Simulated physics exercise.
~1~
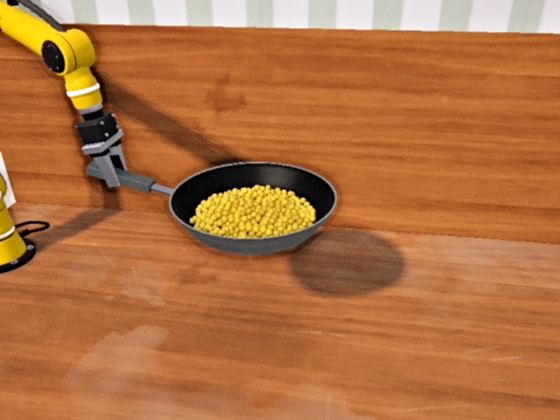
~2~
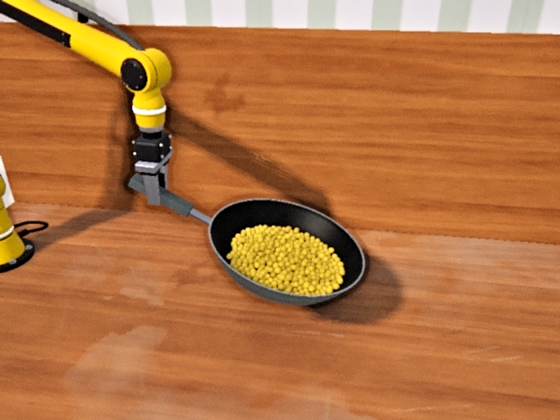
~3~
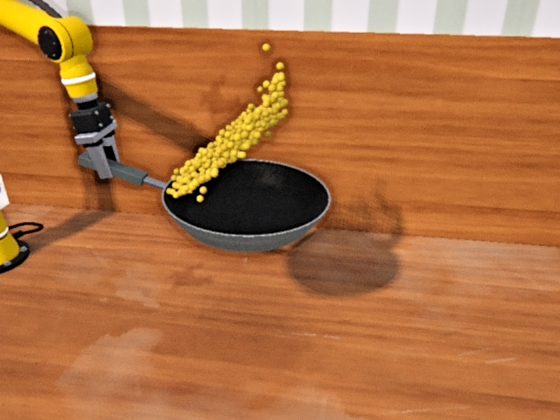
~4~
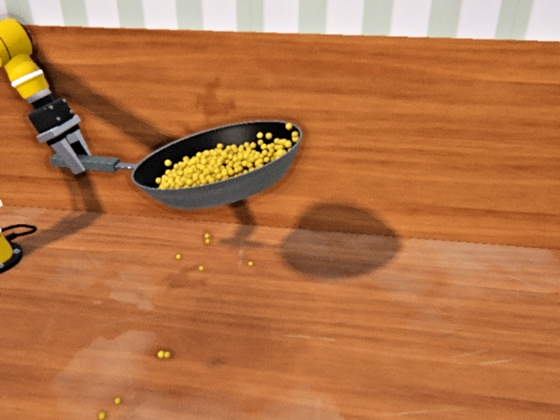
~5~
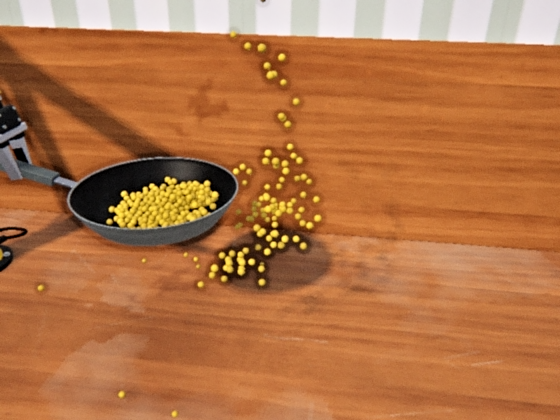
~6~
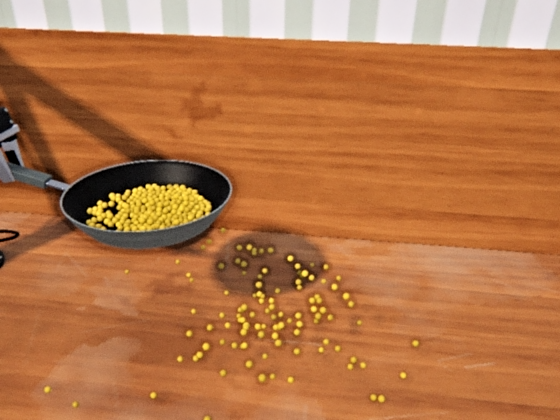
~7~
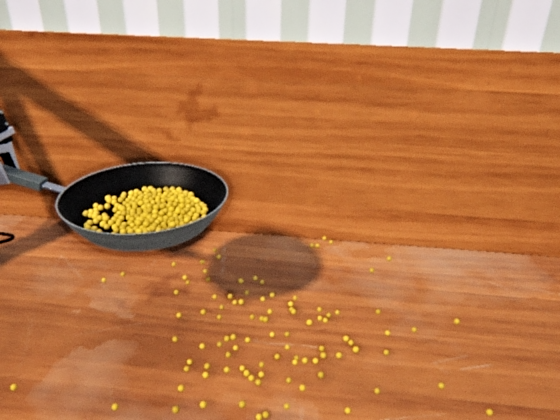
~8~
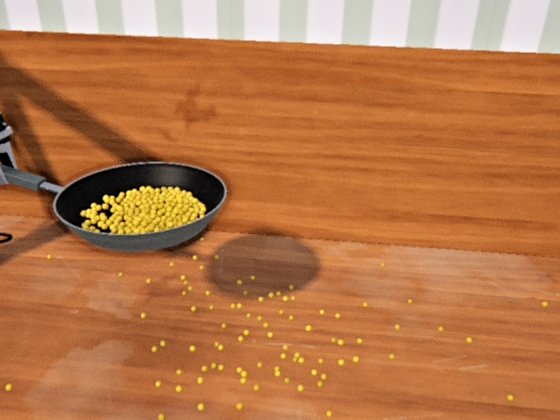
A dark frying pan heaped with small yellow beads is held by a yellow robot arm at the left, seen from slightly above against a wooden surface and backboard, with a pale striped wall behind. The arm swings the pan right and down, tipping it, then pulls it back left and tosses the beads up in a slanting stream. It lifts the pan, tilted, and catches most of them while a few drop. As the pan moves farther left and levels, another cluster flies off beyond its right rim. Those beads scatter widely across the wood, while the pan stays still, holding most of the heap.
